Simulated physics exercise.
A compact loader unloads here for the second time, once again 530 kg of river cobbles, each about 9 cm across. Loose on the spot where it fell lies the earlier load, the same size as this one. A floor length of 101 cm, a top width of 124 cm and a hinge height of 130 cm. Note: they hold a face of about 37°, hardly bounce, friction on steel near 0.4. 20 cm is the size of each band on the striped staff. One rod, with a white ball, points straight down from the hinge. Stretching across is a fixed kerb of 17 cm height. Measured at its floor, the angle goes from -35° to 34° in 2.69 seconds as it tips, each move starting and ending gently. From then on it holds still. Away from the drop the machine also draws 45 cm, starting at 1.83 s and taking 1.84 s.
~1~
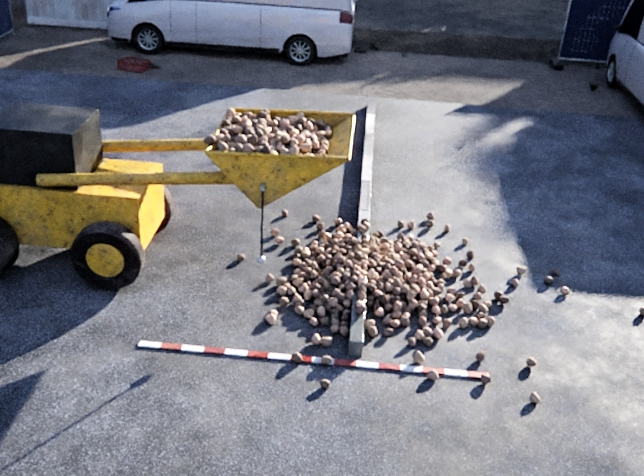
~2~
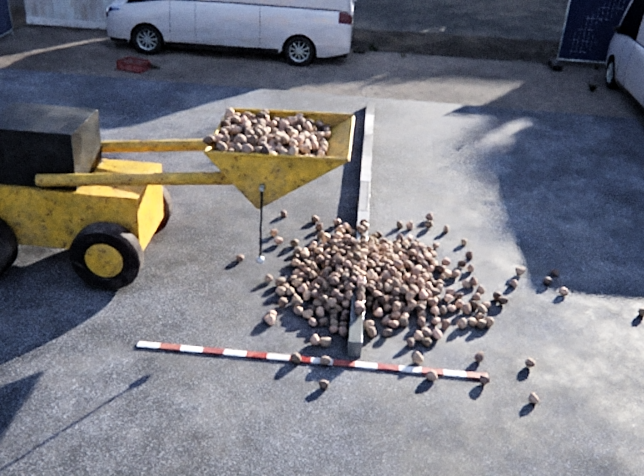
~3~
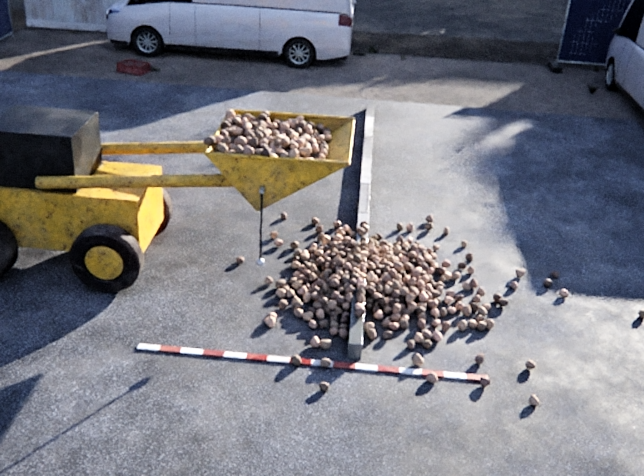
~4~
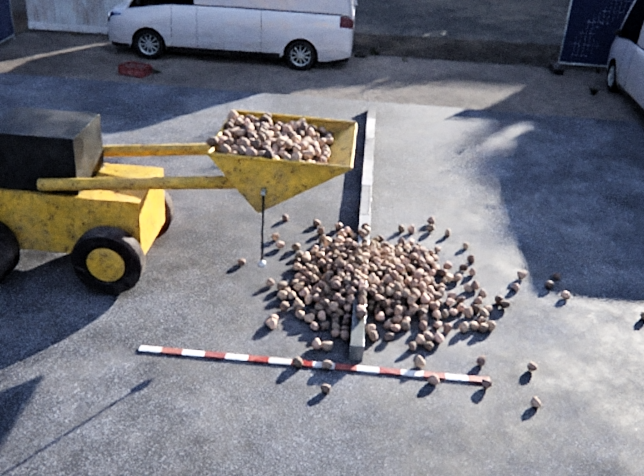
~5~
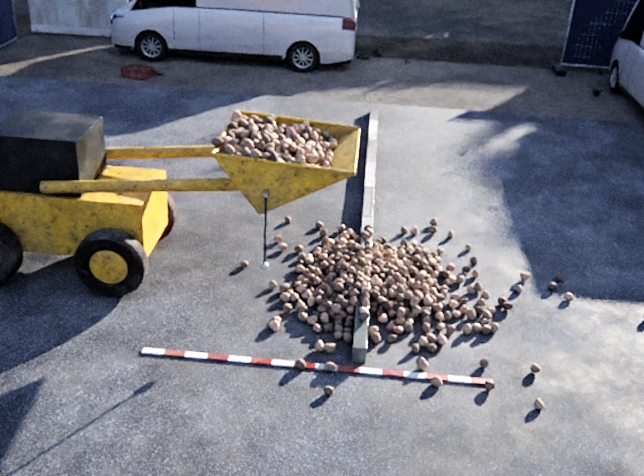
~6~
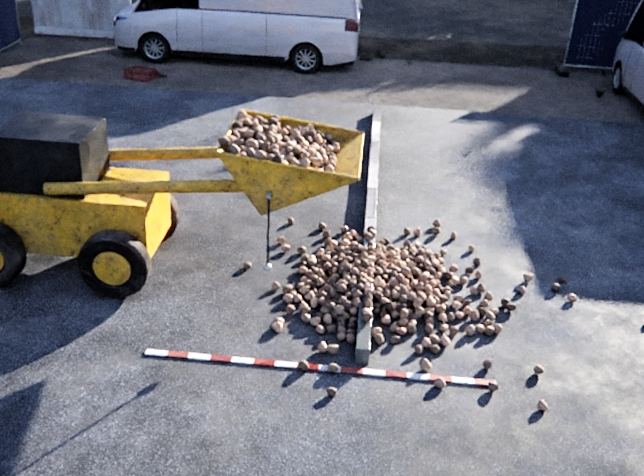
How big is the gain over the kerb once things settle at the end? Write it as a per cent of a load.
The gain is about 30 per cent of a load.
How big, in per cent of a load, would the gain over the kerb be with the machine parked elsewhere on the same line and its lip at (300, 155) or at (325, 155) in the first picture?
0 % and 10 %.
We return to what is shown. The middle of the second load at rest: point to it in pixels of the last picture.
I'd say close to (347, 269).
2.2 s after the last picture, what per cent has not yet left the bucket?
About 15 percent is still in there.
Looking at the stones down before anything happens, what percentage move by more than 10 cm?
About 10 %.
Then, 1.4 s after the last picture the floor is at 23°; in per cent of one load, 93 in the bucket, 55 on this side of the kerb, 52 over the kerb; the foremost stones are at (559, 312).
Then, 2.2 s after the last picture the floor is at 34°; in per cent of one load, 14 in the bucket, 110 on this side of the kerb, 76 over the kerb; the foremost stones are at (559, 312).
Then, 3.5 s after the last picture the floor is at 34°; in per cent of one load, 0 in the bucket, 118 on this side of the kerb, 82 over the kerb; the foremost stones are at (559, 312).
Then, 6.3 s after the last picture the floor is at 34°; in per cent of one load, 0 in the bucket, 118 on this side of the kerb, 82 over the kerb; the foremost stones are at (559, 312). Net gain over the kerb, 30.
